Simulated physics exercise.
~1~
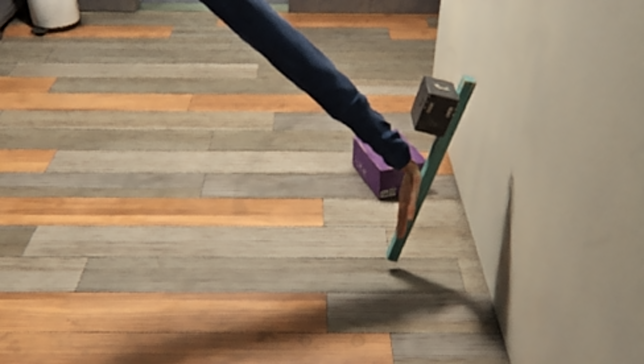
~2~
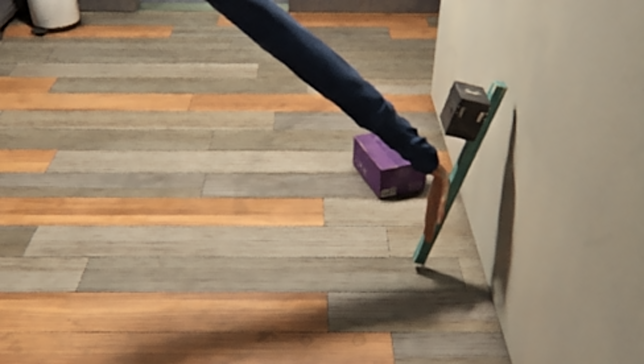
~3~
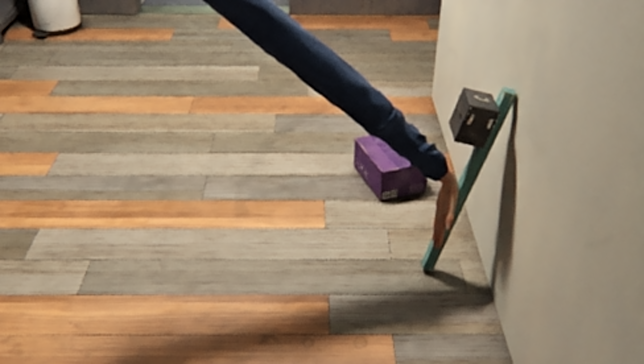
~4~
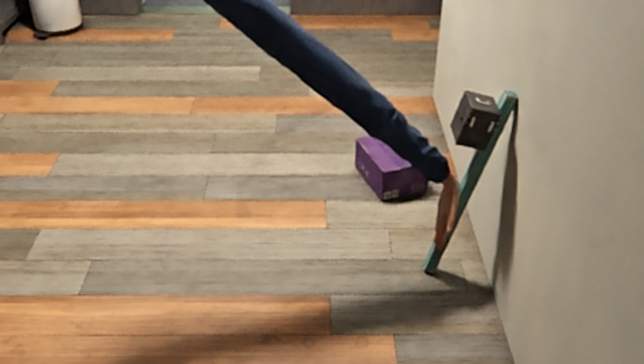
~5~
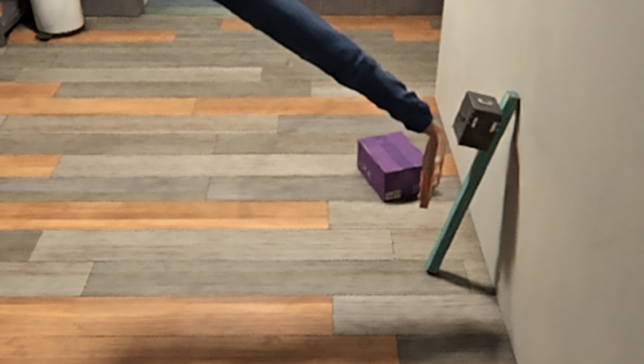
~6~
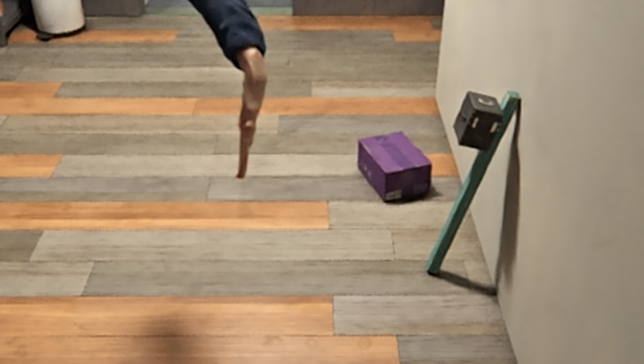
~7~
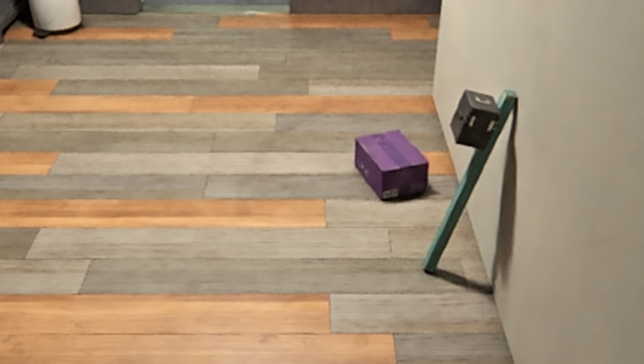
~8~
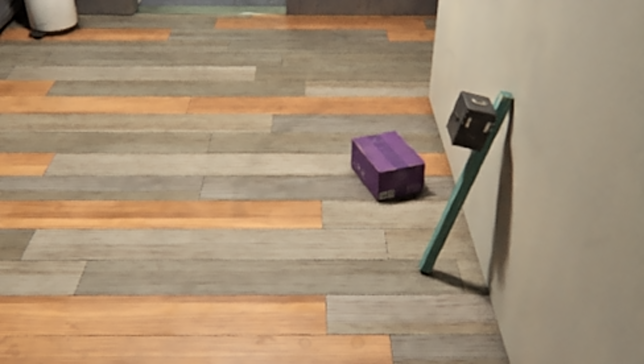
Against a bare wall, a hand leans a turquoise pole, lets go, and it stays leaning.
